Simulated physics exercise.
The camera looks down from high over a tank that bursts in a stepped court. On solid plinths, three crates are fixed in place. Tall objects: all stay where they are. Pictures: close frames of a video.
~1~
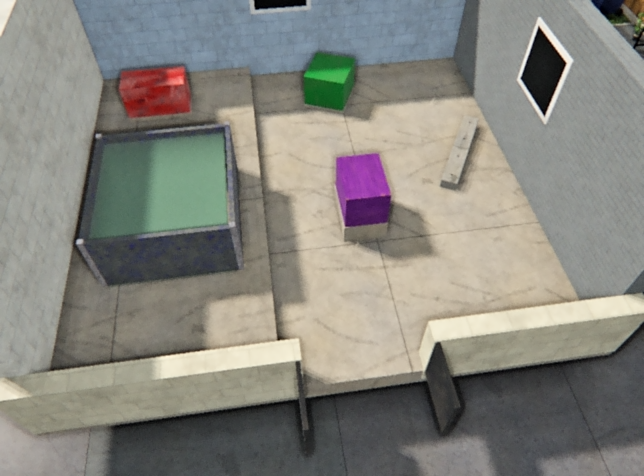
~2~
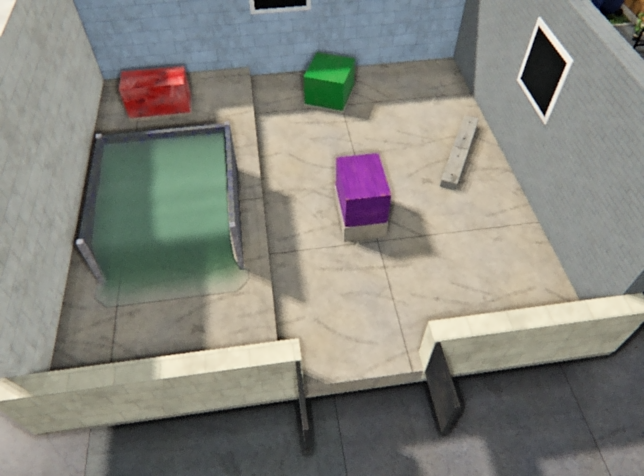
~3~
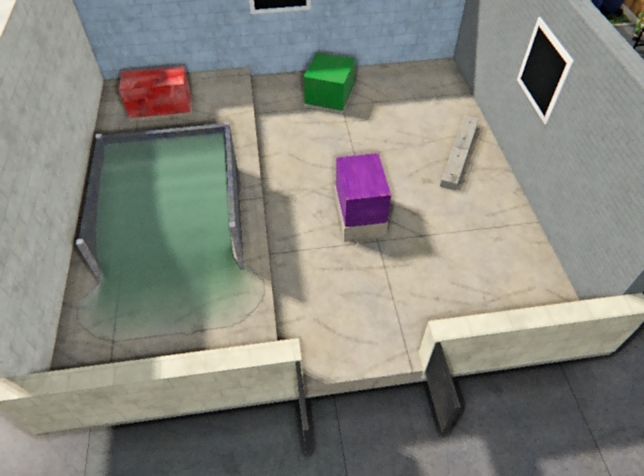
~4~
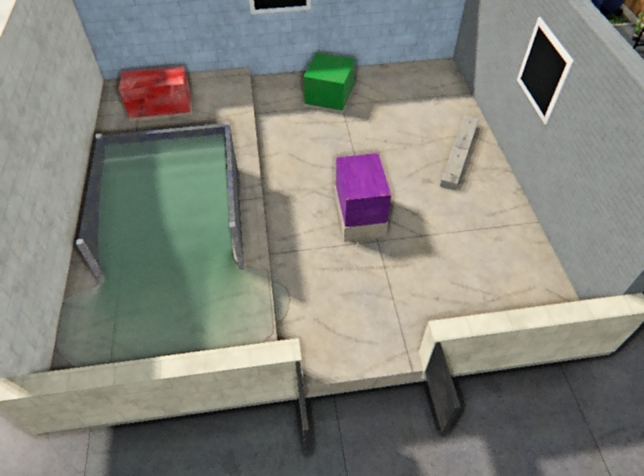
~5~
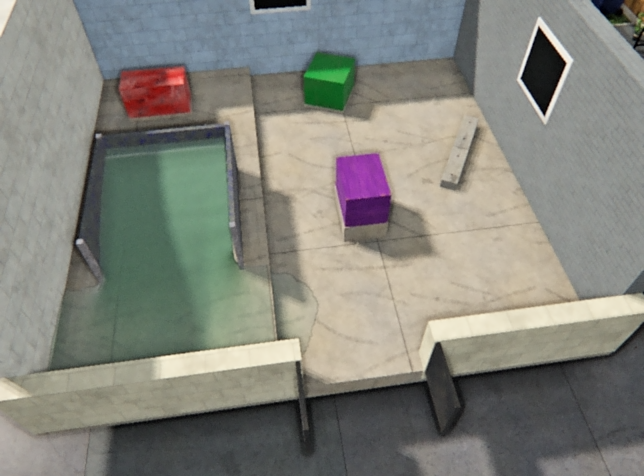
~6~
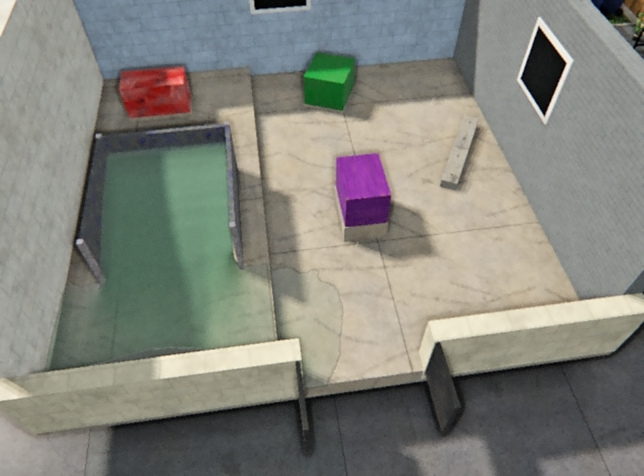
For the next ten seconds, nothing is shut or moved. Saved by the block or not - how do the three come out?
In order: The red crate comes through with water on it; the green crate comes through with water on it; the purple crate comes through untouched.
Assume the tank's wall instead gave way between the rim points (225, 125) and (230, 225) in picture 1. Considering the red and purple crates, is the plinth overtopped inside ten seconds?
My take: The red one stays clear, while the purple one gets flooded.
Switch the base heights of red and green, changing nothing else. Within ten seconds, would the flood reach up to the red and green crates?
Taking them in turn, the red crate gets reached and the green crate gets reached.
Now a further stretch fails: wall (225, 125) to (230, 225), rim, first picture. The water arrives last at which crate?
Last in line is the red-painted one.
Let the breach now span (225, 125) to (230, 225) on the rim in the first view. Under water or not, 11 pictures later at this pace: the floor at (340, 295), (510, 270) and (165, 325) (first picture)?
Order as asked: Swamped, swamped, untouched.
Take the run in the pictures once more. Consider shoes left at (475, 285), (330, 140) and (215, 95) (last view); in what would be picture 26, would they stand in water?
First spot swamped, second spot clear, third spot clear.
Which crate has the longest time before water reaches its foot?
That is the green crate.
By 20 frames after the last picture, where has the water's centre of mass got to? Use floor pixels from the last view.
It is around (244, 248).
A moment on, water covers 15 % of the floor; the red crate not reached, the green crate not reached, the purple crate not reached.
Next, water covers 35 % of the floor; the red crate not reached, the green crate not reached, the purple crate water round its plinth.
Then, water covers 50 % of the floor; the red crate water round its plinth, the green crate not reached, the purple crate water round its plinth.
Later, water covers 85 % of the floor; the red crate water round its plinth, the green crate water round its plinth, the purple crate water round its plinth.
In the end, water covers 95 % of the floor; the red crate was topped, the green crate was topped, the purple crate stayed above the water.
